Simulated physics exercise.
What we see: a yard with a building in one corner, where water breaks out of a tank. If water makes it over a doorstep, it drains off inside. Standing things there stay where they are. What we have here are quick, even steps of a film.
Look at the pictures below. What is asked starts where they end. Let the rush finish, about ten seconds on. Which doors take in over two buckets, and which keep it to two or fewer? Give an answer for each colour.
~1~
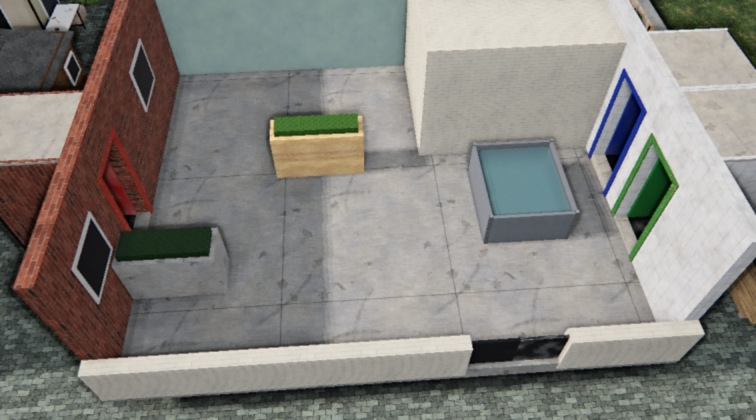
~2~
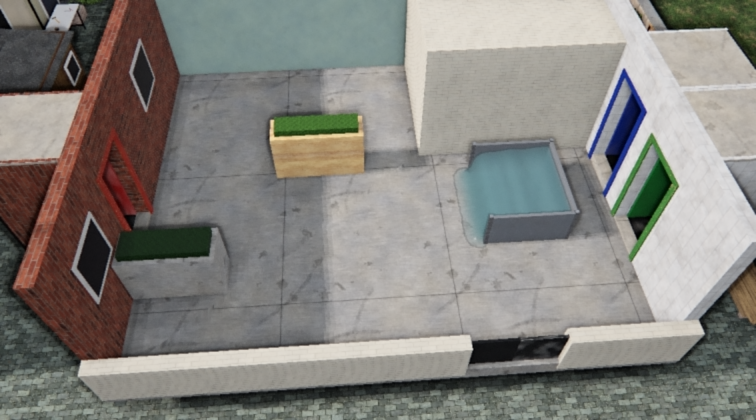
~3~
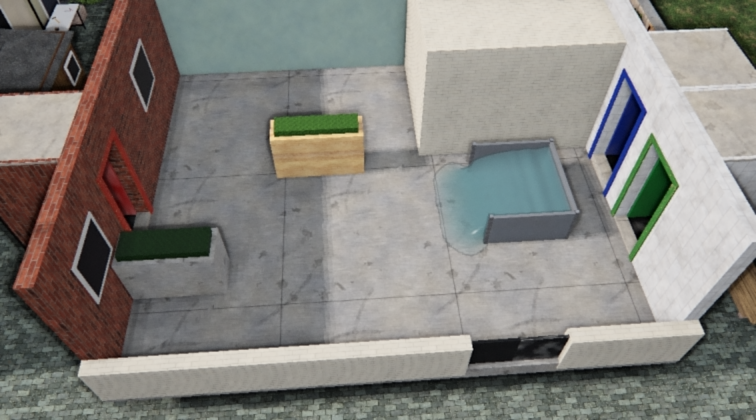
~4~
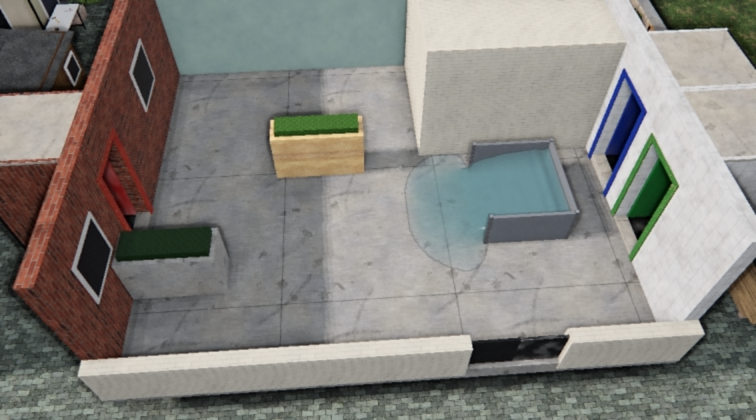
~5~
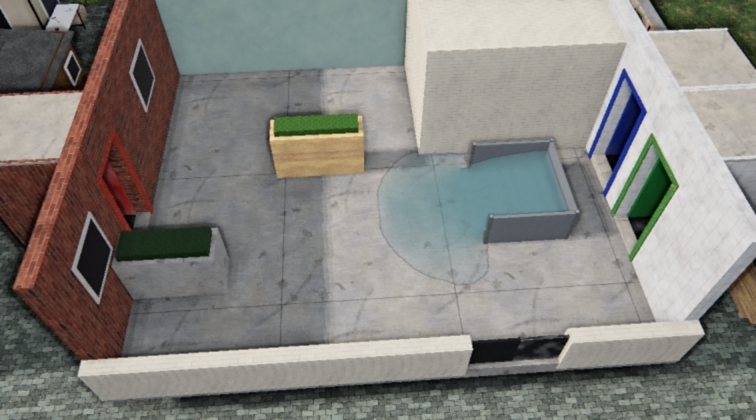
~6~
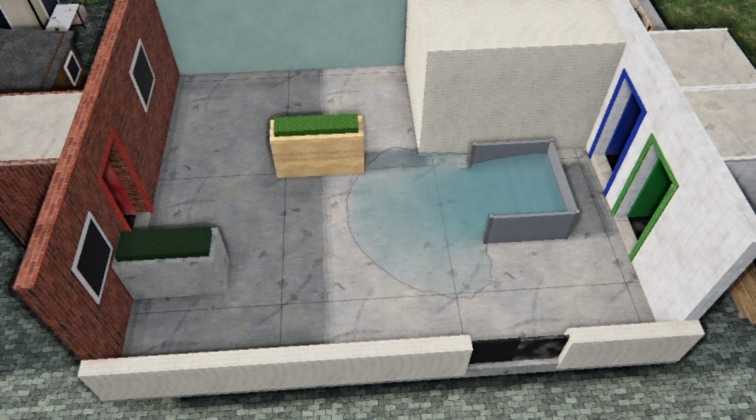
The blue door keeps it to two or fewer; the red door takes in over two; the green door keeps it to two or fewer.
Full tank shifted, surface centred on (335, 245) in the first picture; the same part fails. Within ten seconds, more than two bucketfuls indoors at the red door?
In turn, I'd say the red door crosses the line.
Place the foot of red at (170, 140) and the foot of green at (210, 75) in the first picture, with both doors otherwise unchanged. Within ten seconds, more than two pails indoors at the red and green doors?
First the red door, which stays on the safe side, then the green door, which crosses the line.
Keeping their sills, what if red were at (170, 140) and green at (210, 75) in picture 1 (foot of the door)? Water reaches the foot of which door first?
The red-painted one.
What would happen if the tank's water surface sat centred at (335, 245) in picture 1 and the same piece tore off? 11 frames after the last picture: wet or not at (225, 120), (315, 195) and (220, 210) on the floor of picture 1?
Result: Spared; spared; inundated.
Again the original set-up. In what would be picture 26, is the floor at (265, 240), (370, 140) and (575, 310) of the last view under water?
Result, in order: Waterlogged / waterlogged / unflooded.
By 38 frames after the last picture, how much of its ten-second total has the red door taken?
Roughly 100 percent.
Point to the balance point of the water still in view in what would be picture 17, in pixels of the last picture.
The water's middle lies around (367, 214).
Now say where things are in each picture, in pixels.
The first picture shows still water in the water tank at (522, 180).
In the second picture, the front is at (483, 245), out from the gap at (480, 198).
In the third picture, the front is at (468, 251), out from the gap at (480, 199).
In the fourth picture, water pours out at (479, 200) and has run to (436, 256).
In the fifth picture, the front is at (391, 240), out from the gap at (479, 200).
In the sixth picture, water pours out at (479, 200) and has run to (354, 229).
A moment on, water covers 30 % of the floor; the blue door not reached, the red door not reached, the green door not reached.
Next, water covers 50 % of the floor; the blue door not reached, the red door wet at the sill, nothing in, the green door not reached.
Then, water covers 60 % of the floor; the blue door not reached, the red door over two buckets in, the green door not reached.
Later, water covers 70 % of the floor; the blue door not reached, the red door far over two buckets in, the green door not reached.
In the end, water covers 80 % of the floor; the blue door not reached, the red door far over two buckets in, the green door not reached.
